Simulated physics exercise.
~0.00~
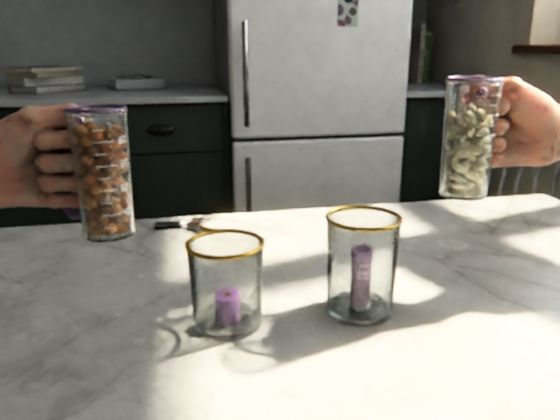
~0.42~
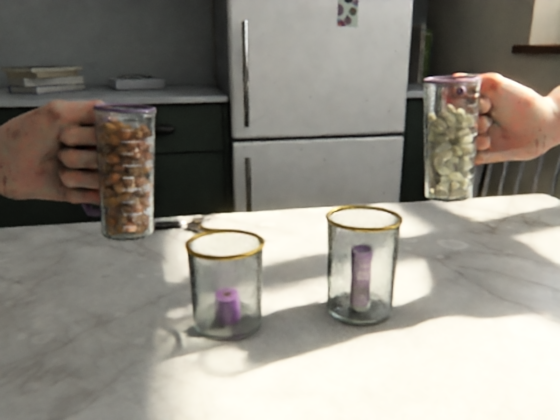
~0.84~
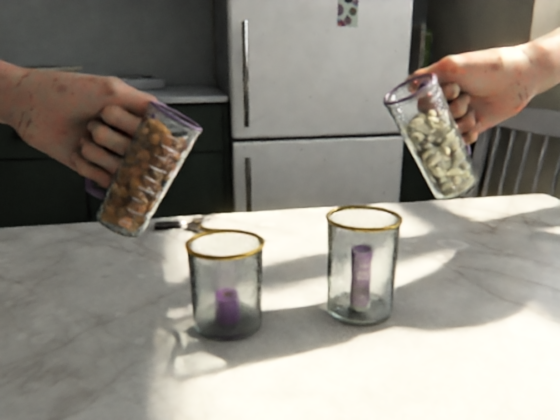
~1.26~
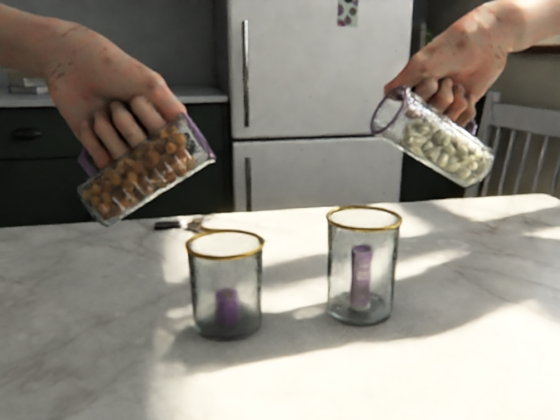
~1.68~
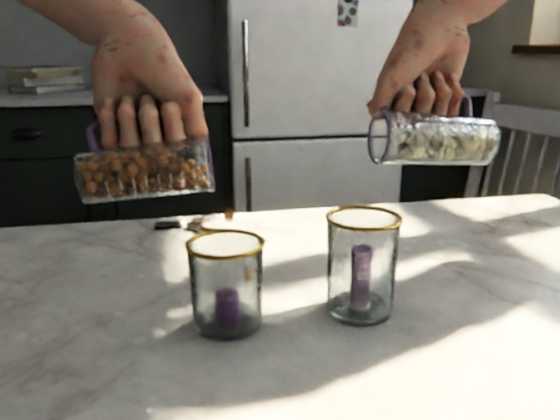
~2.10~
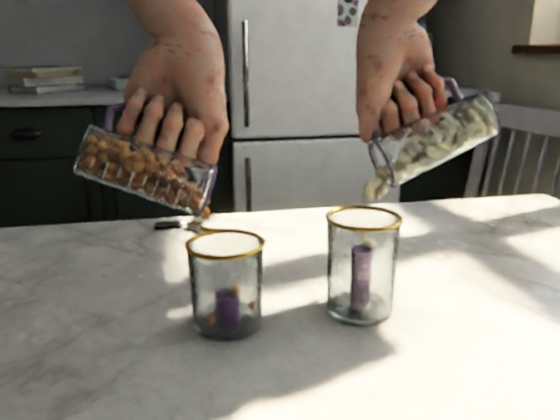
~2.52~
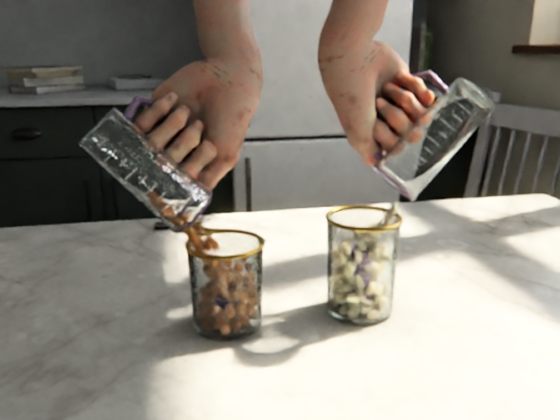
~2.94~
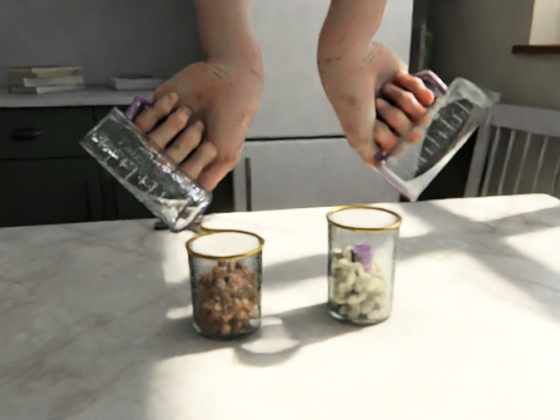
In a kitchen, two hands pour nuts into glasses, burying only the left purple object.
